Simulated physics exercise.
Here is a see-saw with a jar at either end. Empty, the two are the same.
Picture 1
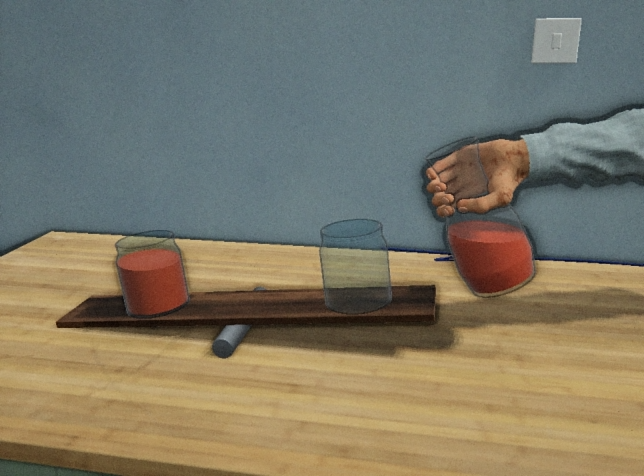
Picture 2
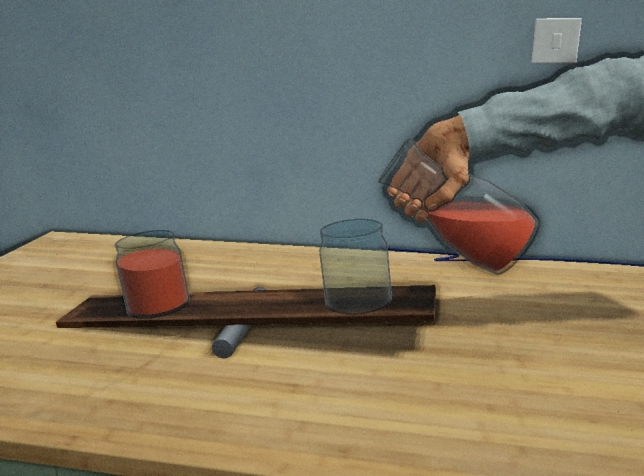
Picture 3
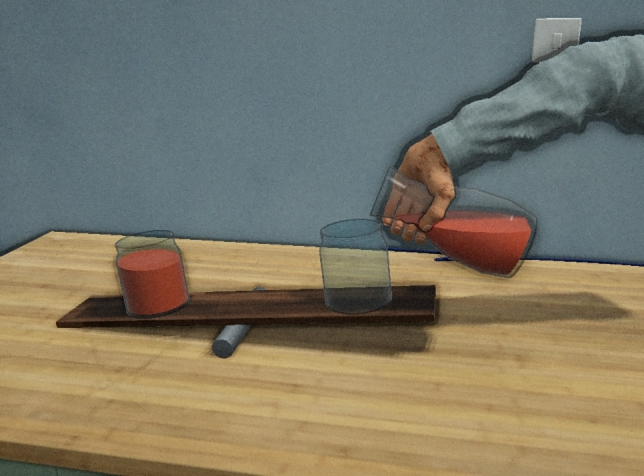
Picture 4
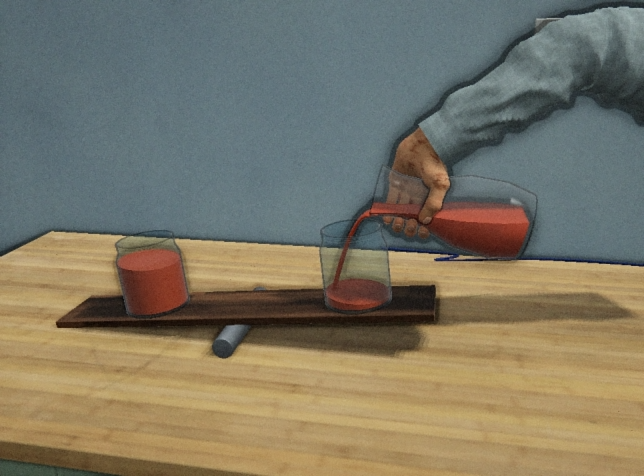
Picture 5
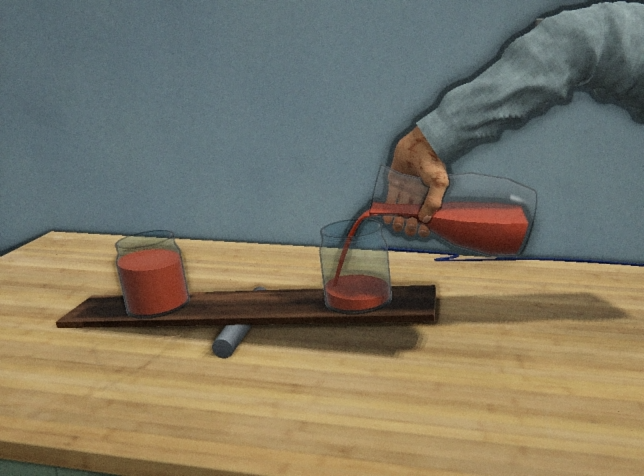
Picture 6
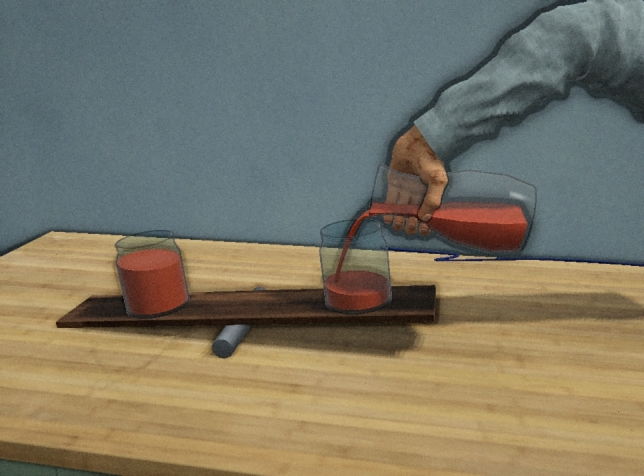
A hand tilts a carafe and pours red liquid into the right jar on a see-saw.
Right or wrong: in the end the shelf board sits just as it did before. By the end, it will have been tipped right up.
Wrong.
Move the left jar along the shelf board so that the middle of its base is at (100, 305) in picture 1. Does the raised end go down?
As I see it, nothing changes.
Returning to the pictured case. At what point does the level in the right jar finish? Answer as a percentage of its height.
Roughly 75%.
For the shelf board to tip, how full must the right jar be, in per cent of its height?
It comes to about 45 in a hundred.
A moment on, the right jar is about half full; the shelf board leans as before.
Further on, the right jar is about two thirds full; the shelf board has swung over, and that end is down.
When it is over, the right jar is about three quarters full; the shelf board has swung over, and that end is down.
